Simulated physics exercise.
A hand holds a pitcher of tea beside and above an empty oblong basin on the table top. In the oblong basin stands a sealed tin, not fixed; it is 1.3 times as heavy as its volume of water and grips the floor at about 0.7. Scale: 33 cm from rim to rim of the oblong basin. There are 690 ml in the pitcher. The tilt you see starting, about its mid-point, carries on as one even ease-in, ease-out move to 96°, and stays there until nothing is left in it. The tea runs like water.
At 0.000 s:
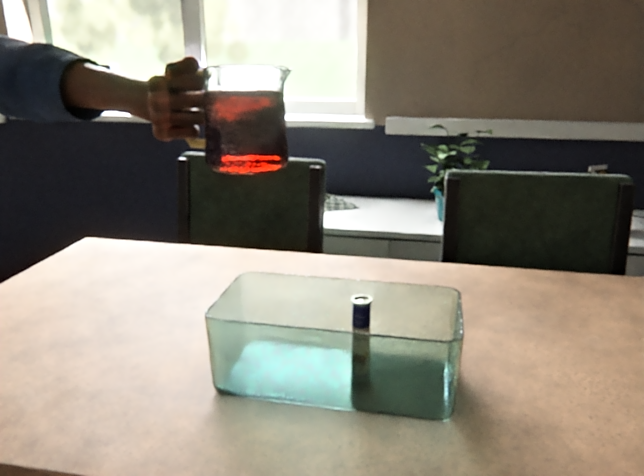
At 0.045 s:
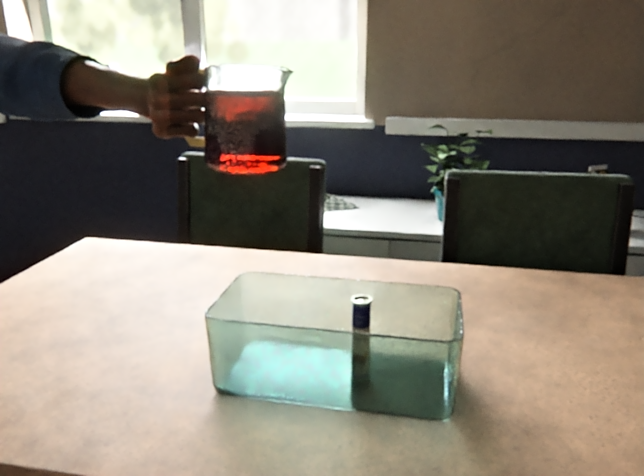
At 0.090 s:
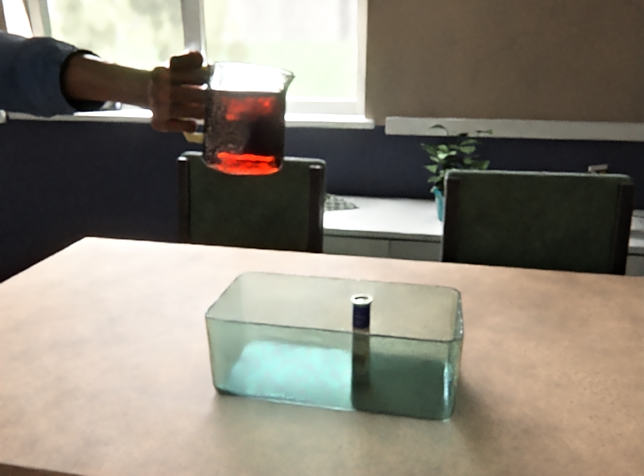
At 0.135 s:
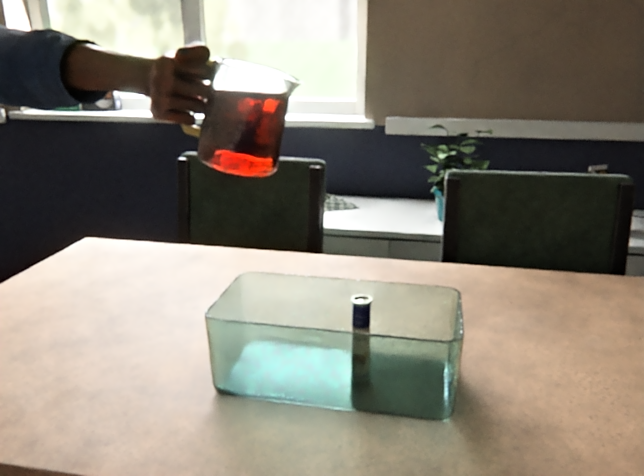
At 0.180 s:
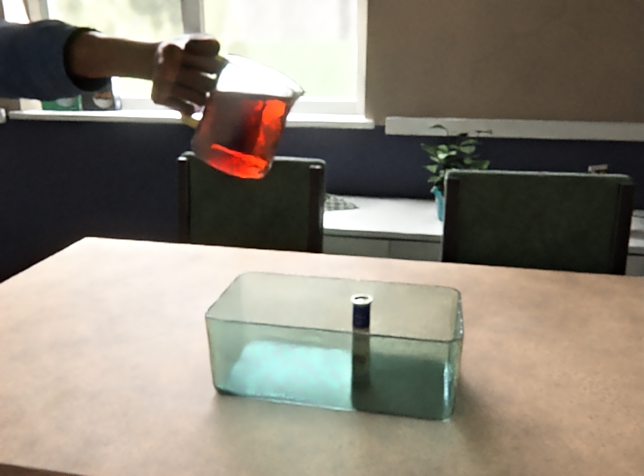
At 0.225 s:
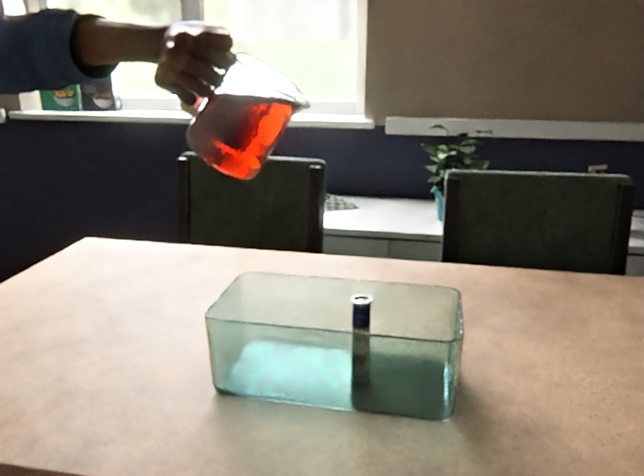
On a table by a window, a glass basin holding a small tin stands while a hand tilts a pitcher of reddish tea rightward above.
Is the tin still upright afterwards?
It stays up.
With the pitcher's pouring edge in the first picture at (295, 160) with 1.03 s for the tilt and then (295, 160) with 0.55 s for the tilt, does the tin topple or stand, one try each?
First it falls; then it goes over.
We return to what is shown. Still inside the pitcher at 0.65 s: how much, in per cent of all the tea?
Near 32 in a hundred.
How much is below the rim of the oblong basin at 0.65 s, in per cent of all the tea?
About 32 per cent.
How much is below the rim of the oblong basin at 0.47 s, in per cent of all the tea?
Near 1 in a hundred.
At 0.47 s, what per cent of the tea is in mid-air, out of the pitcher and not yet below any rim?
About 30 per cent.
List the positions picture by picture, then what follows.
In the first picture, tilt 0°; pouring edge (292, 68); surface from (211, 89) to (282, 90); the oblong basin's rim runs from (224, 294) to (461, 314); the tin's top is at (362, 303).
In the second picture, tilt 2°; pouring edge (294, 70); surface from (211, 89) to (282, 90).
In the third picture, tilt 6°; pouring edge (297, 74); surface from (213, 88) to (285, 91).
In the fourth picture, tilt 14°; pouring edge (302, 82); surface from (215, 93) to (288, 93).
In the fifth picture, tilt 23°; pouring edge (307, 93); surface from (211, 104) to (293, 95).
In the sixth picture, tilt 34°; pouring edge (310, 107); surface from (204, 111) to (302, 100).
By 0.47 s the tilt is 91° and 70 per cent is still to pour; the tin stands where it began.
By 0.65 s the tilt is 96° and 32 per cent is still to pour; the tin stands where it began.
By 0.84 s the tilt is 96° and 14 per cent is still to pour; the tin stands where it began.
By 1.05 s the tilt is 96° and 6 per cent is still to pour; the tin stands where it began.
At rest the tin stands where it began.
